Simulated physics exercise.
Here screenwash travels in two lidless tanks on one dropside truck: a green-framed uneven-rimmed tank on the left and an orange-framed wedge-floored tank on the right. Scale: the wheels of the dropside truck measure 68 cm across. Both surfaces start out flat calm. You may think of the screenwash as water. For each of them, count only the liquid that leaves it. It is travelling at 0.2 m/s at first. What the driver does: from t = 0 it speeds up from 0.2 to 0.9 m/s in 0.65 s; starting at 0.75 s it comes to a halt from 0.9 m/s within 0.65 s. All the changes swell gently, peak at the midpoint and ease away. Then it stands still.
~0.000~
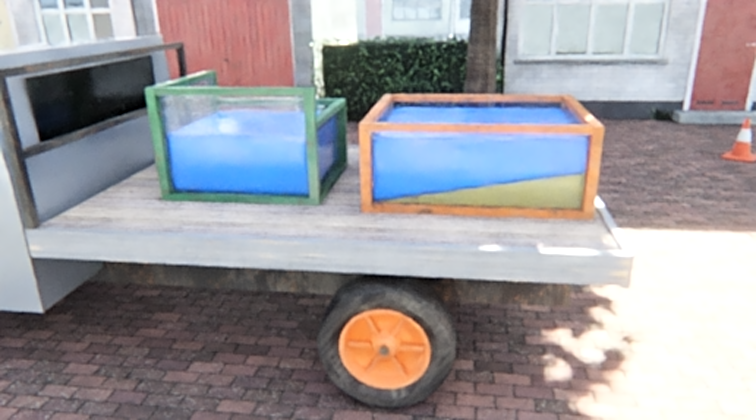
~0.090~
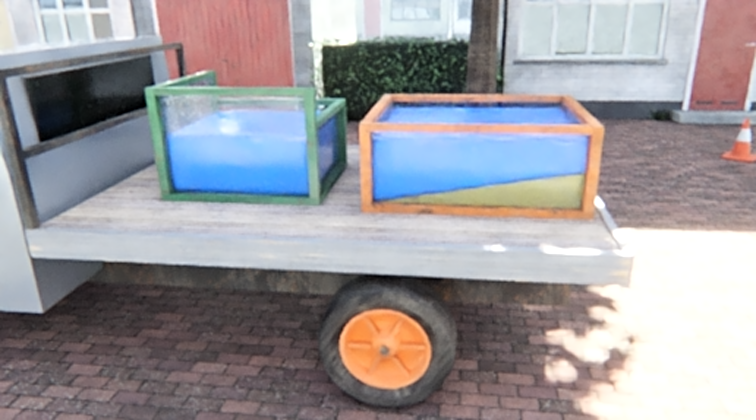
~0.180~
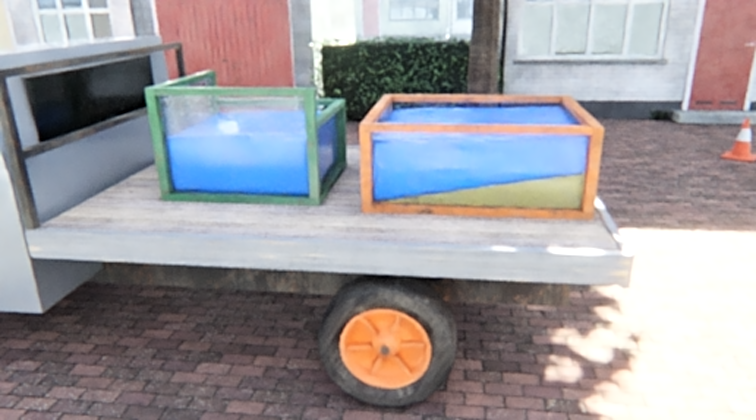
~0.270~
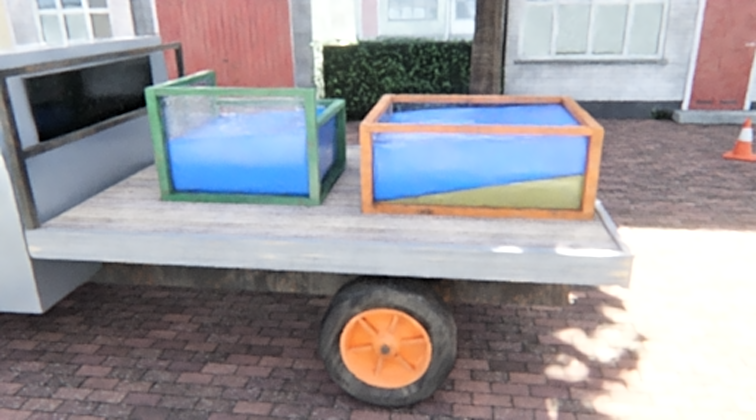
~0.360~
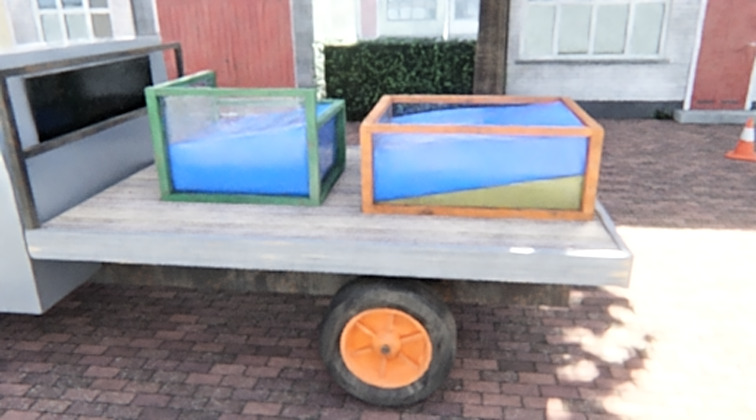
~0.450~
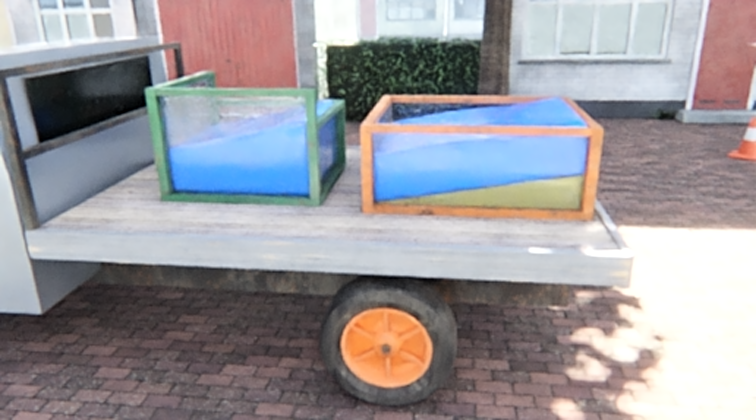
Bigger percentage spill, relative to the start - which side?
The right-hand side.
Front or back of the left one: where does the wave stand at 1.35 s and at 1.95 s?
The surface rises towards the forward end and then towards the rear end.
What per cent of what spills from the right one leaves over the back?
Share: Near 20%.
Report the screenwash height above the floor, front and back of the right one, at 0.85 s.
Front 28 cm, back 42 cm.
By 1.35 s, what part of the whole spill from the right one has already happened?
I'd say some 10 percent by then.
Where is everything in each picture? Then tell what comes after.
Left tank, front level (184, 131), back level (298, 132); right tank, front level (388, 134), back level (570, 135); the front is on the left, levels are read along the near walls, in the first picture.
Left tank, front level (184, 131), back level (298, 133); right tank, front level (388, 134), back level (570, 135), in the second picture.
Left tank, front level (184, 131), back level (298, 133); right tank, front level (388, 134), back level (570, 135), in the third picture.
Left tank, front level (185, 136), back level (298, 127); right tank, front level (388, 140), in the fourth picture.
Left tank, front level (186, 142), back level (298, 122); right tank, front level (389, 146), in the fifth picture.
Left tank, front level (186, 144), back level (298, 120); right tank, front level (389, 148), back level (571, 122), in the sixth picture.
By 0.85 s the left one has lost nothing (front 33 cm, back 32 cm); the right one has lost nothing (front 28 cm, back 41 cm).
By 1.35 s the left one has lost 1 per cent, mostly over the back, some over the far side (front 47 cm, back 18 cm); the right one has lost 1 per cent, over the back (front 56 cm, back 22 cm).
By 1.95 s the left one has lost 2 per cent, mostly over the far side, some over the back (front 22 cm, back 44 cm); the right one has lost 11 per cent, over the front, a little elsewhere (front 27 cm, back 43 cm).
By 4.39 s the left one has lost 8 per cent, mostly over the back, some over the far side; the right one has lost 14 per cent, mostly over the front, some over the back.
